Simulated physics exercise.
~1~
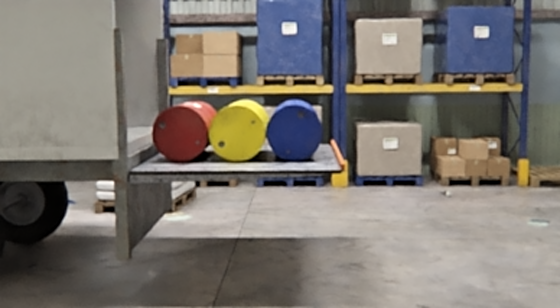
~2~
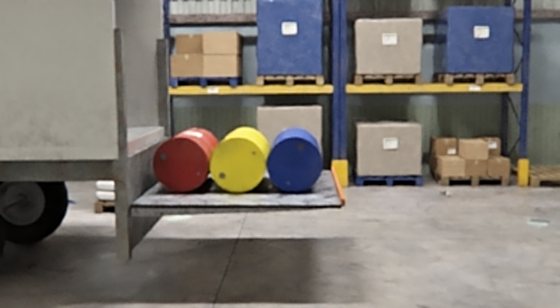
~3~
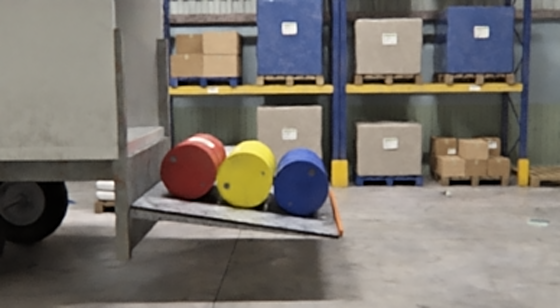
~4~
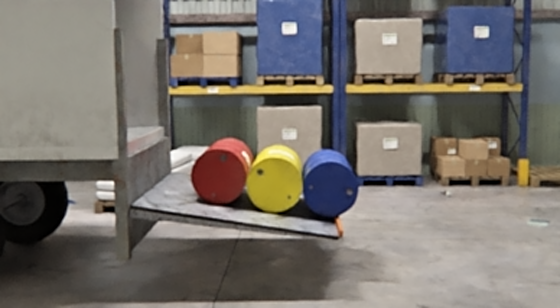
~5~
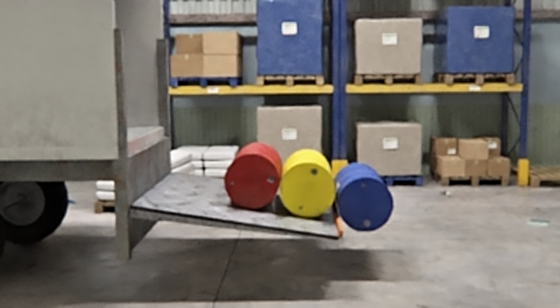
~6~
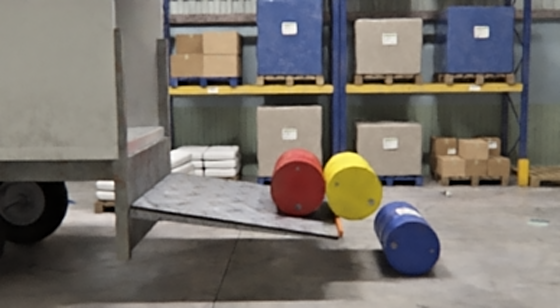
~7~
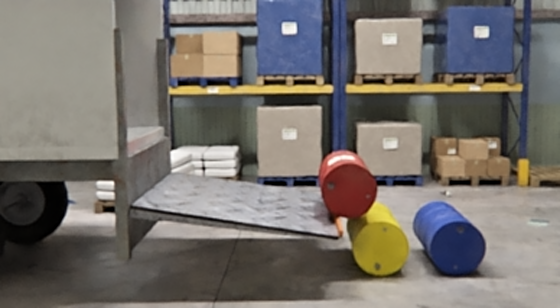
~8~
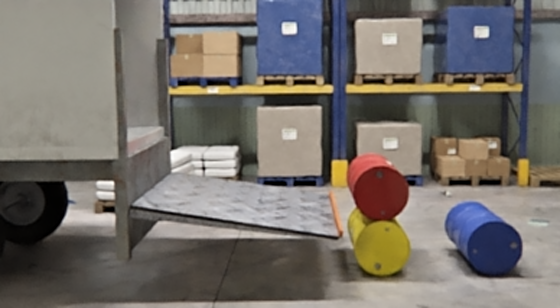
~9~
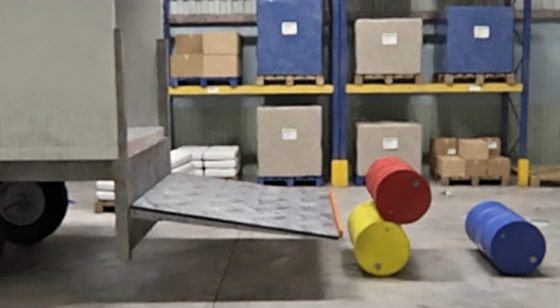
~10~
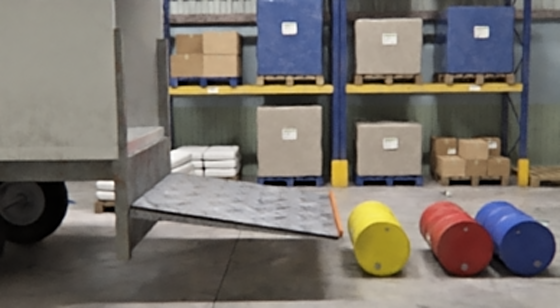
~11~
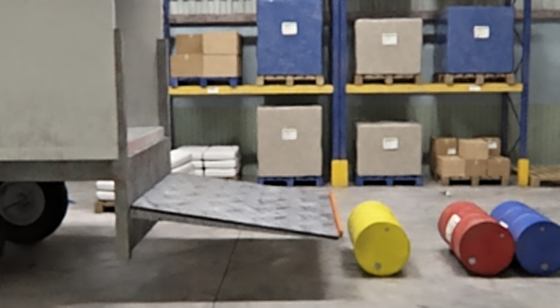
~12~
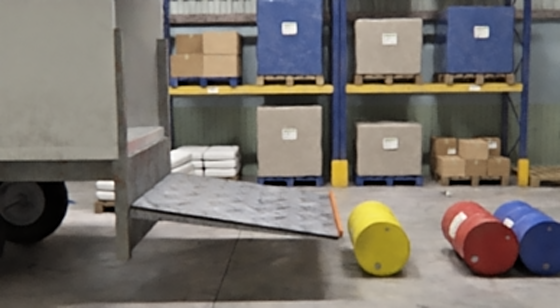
We see red, yellow and blue drums on a truck's lift platform, which lowers and tilts until they roll right and drop off, blue first, then yellow, then red, which passes over the yellow one; all rest on the floor, yellow nearest the platform, red beside blue.
